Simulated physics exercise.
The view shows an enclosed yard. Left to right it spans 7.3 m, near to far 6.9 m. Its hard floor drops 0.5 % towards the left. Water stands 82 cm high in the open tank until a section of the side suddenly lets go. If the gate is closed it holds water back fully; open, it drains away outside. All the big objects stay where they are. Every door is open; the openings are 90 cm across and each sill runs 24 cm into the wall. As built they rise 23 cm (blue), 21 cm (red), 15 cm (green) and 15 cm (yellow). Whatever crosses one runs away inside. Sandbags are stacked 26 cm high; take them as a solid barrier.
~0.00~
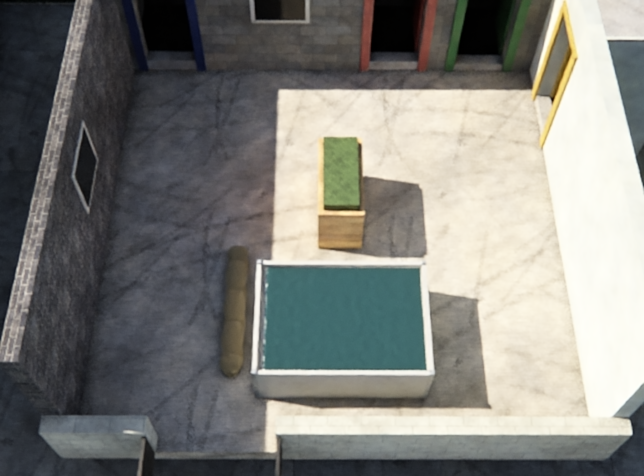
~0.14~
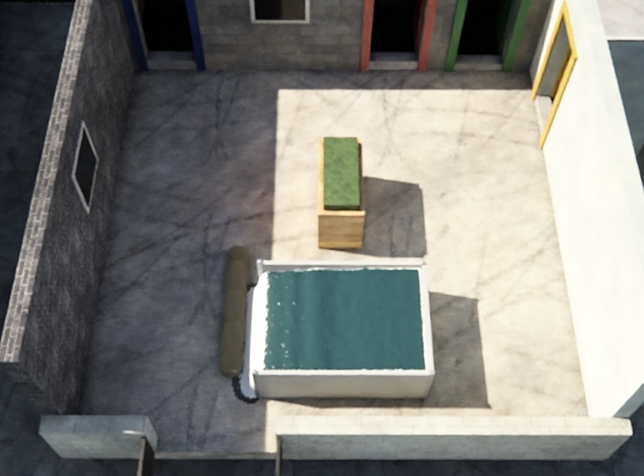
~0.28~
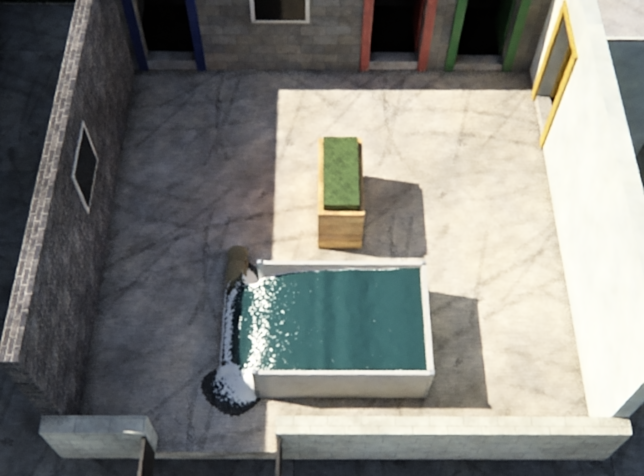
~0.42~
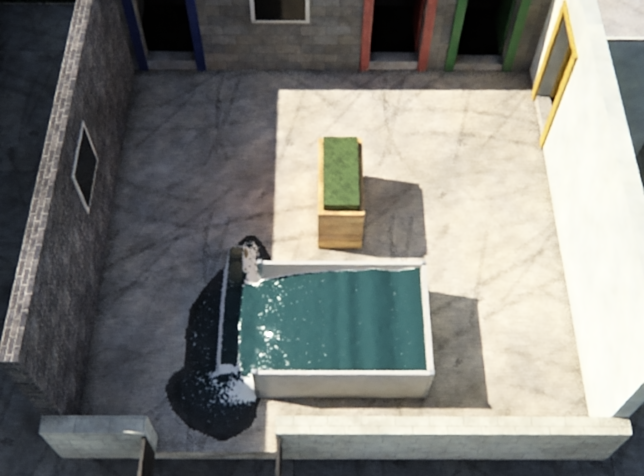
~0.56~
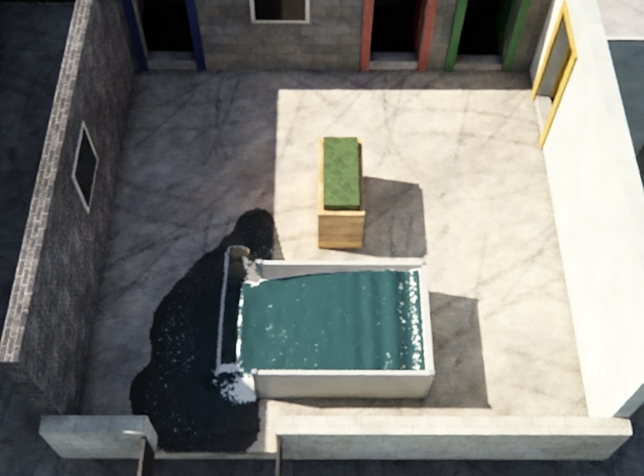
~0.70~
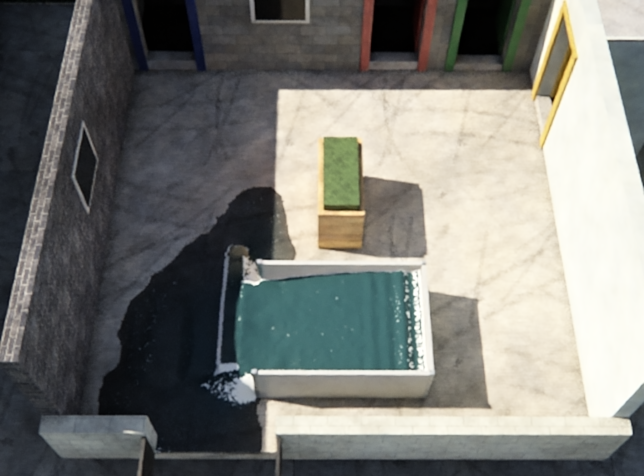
The clip opens on a still, full open tank in a walled yard, with sandbags along its left side and a planter behind it. The tank's left end gives way and water pours out in white froth, then a dark pool spreads widely across the floor toward the left wall and front edge.
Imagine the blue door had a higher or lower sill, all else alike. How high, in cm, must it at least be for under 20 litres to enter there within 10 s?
Close to 12 cm is just enough.
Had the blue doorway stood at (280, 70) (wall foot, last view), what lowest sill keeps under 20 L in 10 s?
About 9.5 cm.
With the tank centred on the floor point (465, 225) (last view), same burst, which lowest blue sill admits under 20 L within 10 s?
About 6.0 cm.
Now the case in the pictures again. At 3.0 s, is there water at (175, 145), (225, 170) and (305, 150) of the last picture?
In that order: Under water, flooded, flooded.
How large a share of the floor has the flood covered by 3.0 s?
Some 45 per cent of it.
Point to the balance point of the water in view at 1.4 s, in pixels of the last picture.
Around (281, 337).
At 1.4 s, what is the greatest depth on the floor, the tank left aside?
About 57 cm.
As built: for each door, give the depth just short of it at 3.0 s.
In cm: Blue 0, red 2, green 0, yellow 0.
After 1.4 s water covers 25 % of the floor, deepest (57 cm) near (247, 352); it has not reached the blue door.
After 3.0 s water covers 45 % of the floor, deepest (33 cm) near (249, 330); it has not reached the blue door.
After 10.0 s water covers 75 % of the floor, deepest (16 cm) near (247, 352); 8 cm at the blue door, 0 litres in over its 23 cm sill.
At the blue door as built, the water arrived by 3.3 s and peaked near 18 cm at 3.8 s.
With a sill of 10 cm, 42 litres would have come in within the 10 s; with 13.5 cm, 12 litres. So under 20 litres takes about 12 cm.
